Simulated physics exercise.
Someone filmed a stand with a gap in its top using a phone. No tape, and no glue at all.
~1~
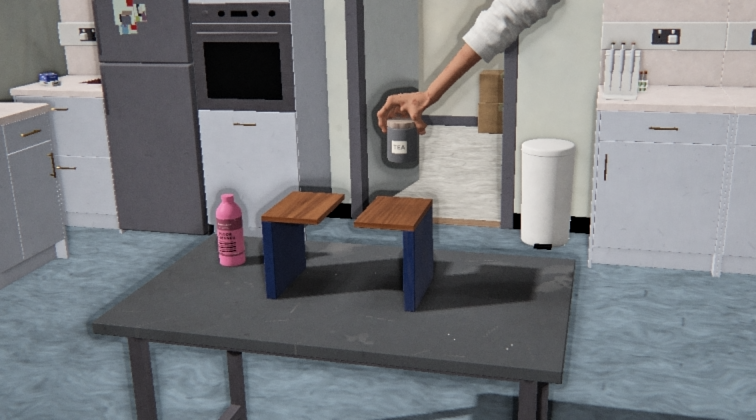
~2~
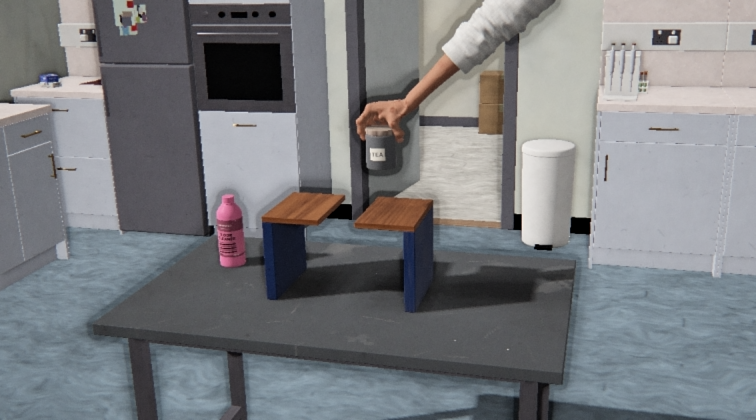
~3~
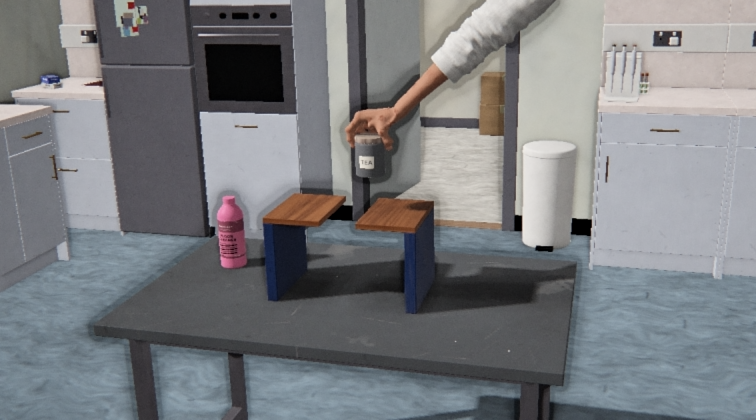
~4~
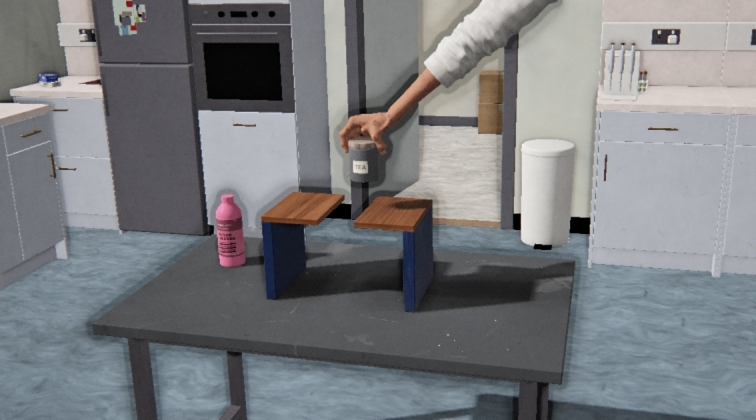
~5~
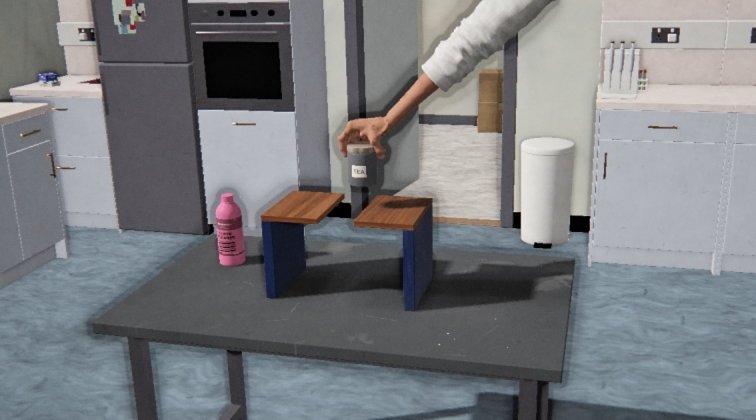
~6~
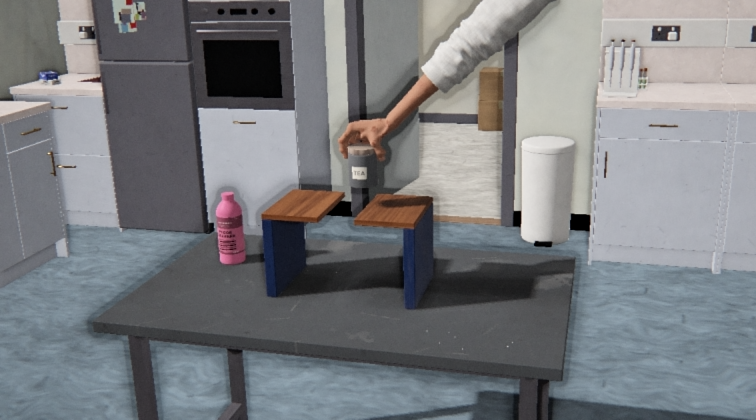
Grey jar held from above by a hand moving left and lowering to hover over the gap between two wooden-topped blue supports.
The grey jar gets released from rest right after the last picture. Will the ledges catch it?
You'll see it fails to pass the gap.
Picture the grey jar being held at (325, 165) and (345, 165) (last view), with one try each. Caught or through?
Is held back, then passes the gap.
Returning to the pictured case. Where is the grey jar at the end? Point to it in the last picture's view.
It winds up at roughly (346, 199).
Then, 0.20 s on from there, grey jar shifted about its own width near (364, 183).
Then, 0.30 s on from there, grey jar turned 11° from how it was put near (360, 188).
Then, 0.50 s on from there, grey jar turned 40° from how it was put near (347, 197).
In the end, toppled on the stand or table, grey jar; pink bottle unmoved. At the end, from the last picture's camera, grey jar near (347, 199). The jar stays on top.
